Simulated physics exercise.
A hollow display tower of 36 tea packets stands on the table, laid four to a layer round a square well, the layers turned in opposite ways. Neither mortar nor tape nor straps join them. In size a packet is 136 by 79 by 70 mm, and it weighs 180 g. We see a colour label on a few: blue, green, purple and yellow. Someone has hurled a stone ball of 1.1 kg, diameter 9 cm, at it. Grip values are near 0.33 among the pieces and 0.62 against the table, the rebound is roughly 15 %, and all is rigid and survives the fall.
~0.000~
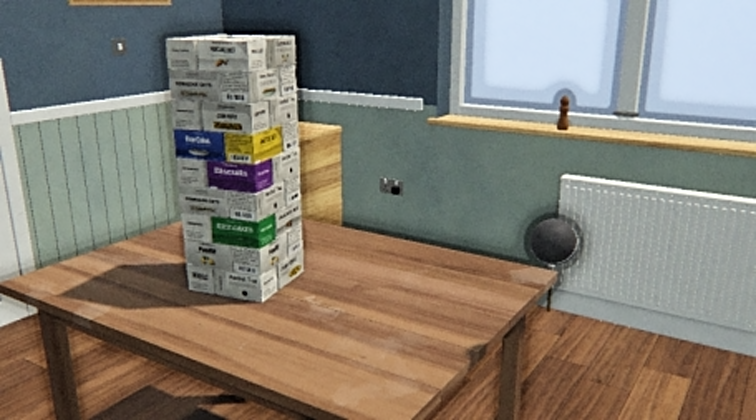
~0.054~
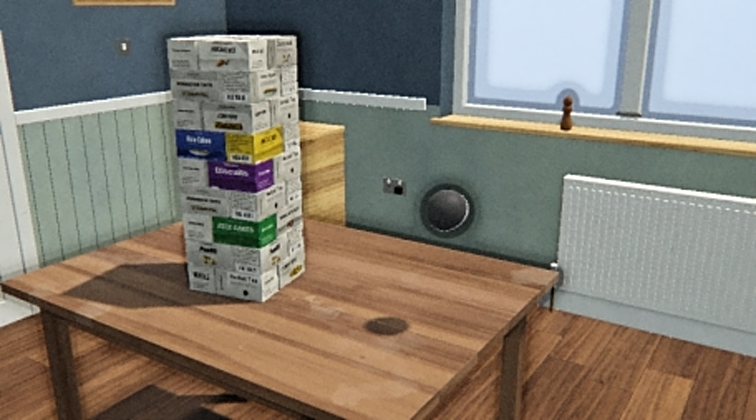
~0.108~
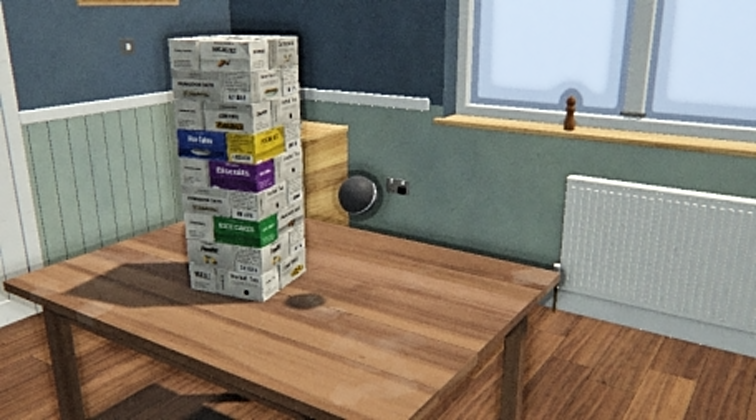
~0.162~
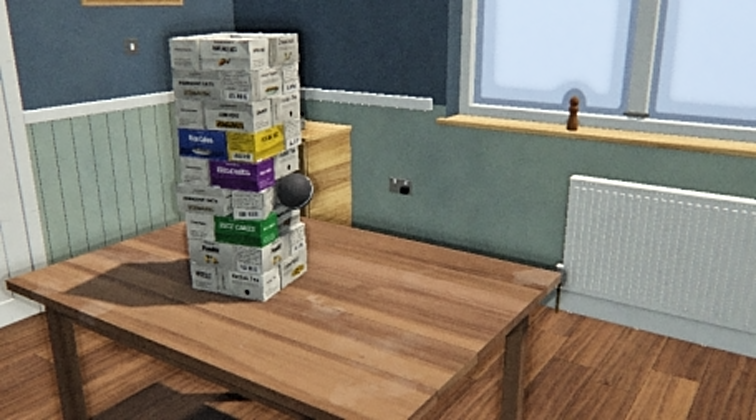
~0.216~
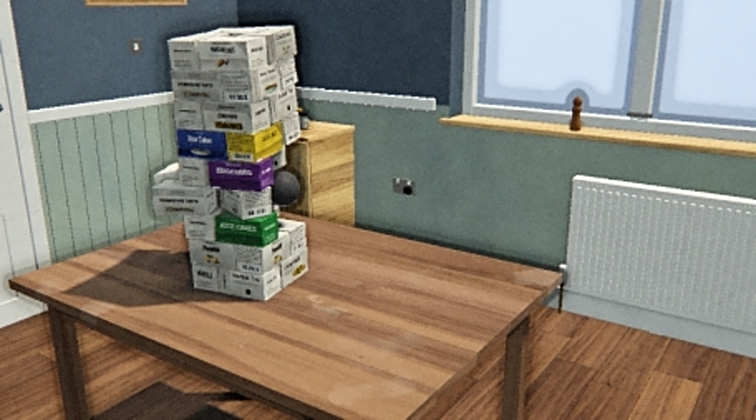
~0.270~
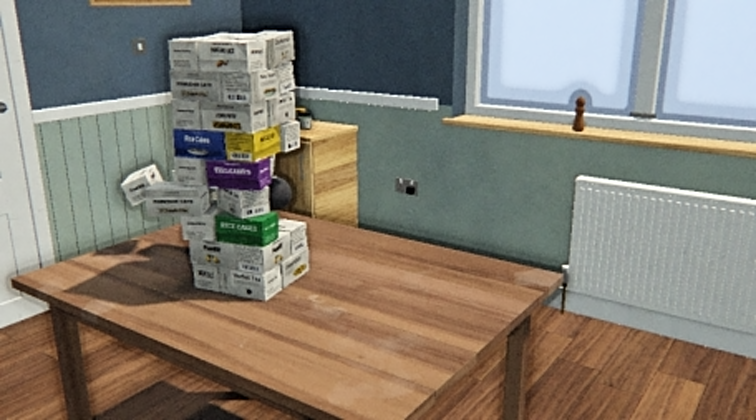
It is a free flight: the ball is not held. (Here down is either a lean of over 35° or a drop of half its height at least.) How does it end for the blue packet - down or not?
It fails to stay aloft.
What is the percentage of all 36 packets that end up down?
It works out at roughly 70 per cent.
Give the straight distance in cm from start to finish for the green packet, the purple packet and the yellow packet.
Displacements: Green = 0, purple = 2, yellow = 22 (cm).
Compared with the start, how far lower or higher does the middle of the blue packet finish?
It finishes some 27 cm lower than at the start.
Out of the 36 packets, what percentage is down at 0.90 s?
65 percent by then.
By 0.42 s, ball still moving; 6 of the 36 packets down; blue packet tilted 11°; yellow packet tilted 12°.
By 0.66 s, ball still moving; 22 of the 36 packets down; blue packet tilted 46°, 39 mm lower; yellow packet tilted 62°, 48 mm lower.
By 0.90 s, ball still moving; 24 of the 36 packets down; blue packet on its side; yellow packet on its side.
By 1.30 s, ball still moving; 26 of the 36 packets down; blue packet upside down; yellow packet on its side.
When it is over (1.8 s), ball rolling away; 26 of the 36 packets down; blue packet upside down; yellow packet on its side; purple packet moved 17 mm. In pixels of the last frame, middles, blue packet near (248, 209), yellow packet near (288, 201).
